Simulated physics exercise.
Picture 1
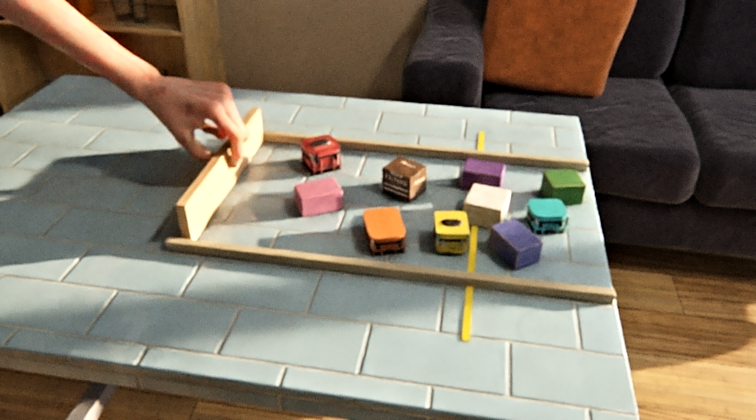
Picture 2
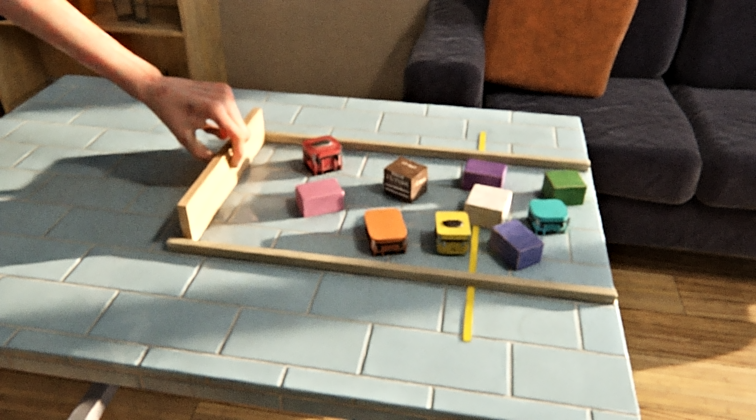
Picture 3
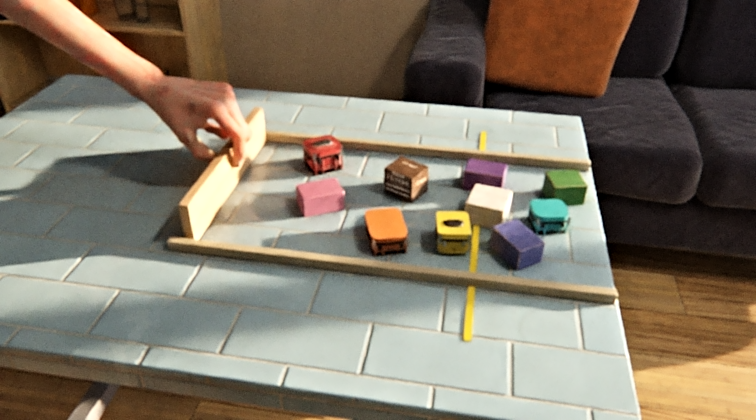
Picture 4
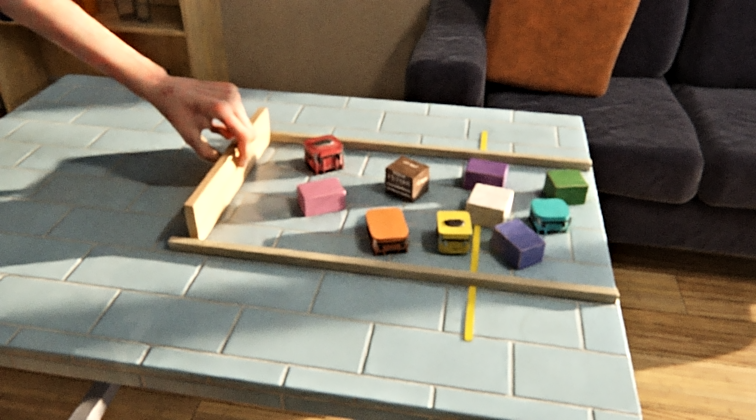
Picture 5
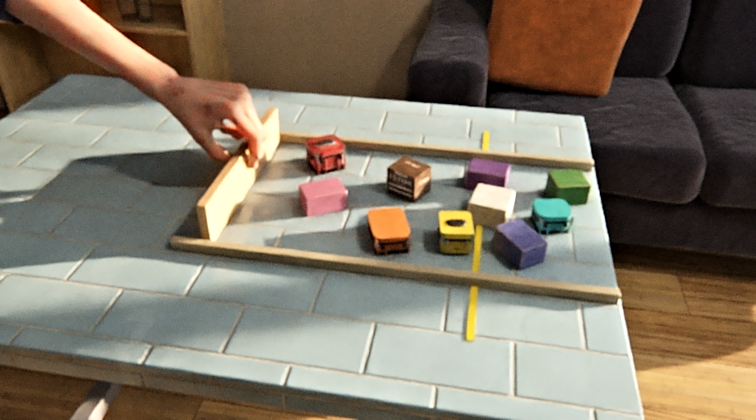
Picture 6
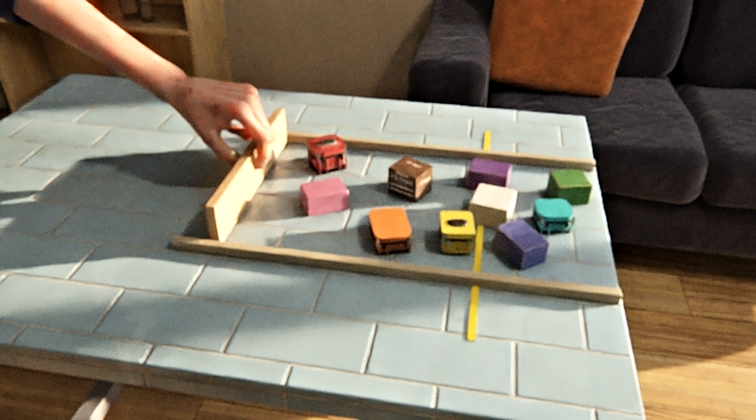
The video shows a hand gripping a wooden board behind ten colourful small blocks and cases scattered between two rails on a tiled tabletop, then sliding the board slightly to the right while the objects stay essentially still.
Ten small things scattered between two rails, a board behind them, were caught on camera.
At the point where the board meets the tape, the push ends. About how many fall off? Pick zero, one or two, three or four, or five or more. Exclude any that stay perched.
Zero fall off.
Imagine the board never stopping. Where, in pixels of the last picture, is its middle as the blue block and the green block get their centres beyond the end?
Points: About (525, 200) and about (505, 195).
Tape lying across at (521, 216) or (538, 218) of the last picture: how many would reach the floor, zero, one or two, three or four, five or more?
First try one or two; second try three to four.
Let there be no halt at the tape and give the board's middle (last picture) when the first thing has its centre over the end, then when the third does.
At (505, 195) for the first, at (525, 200) for the third.
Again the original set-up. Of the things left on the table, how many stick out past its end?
The total here is 0.
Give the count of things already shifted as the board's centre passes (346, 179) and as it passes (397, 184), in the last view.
One spot: 2. Other spot: 4.
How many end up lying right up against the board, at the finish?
It touches 4.
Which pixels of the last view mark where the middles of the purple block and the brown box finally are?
(539, 181) and (499, 199), approximately.
Soon after, none off yet; green block at rest near (569, 188); turquoise case at rest near (552, 217); blue block at rest near (521, 244).
Then, none off yet; green block at rest near (569, 188); turquoise case at rest near (552, 217); blue block moved a little near (538, 248).
At rest, the number that fall off is zero.
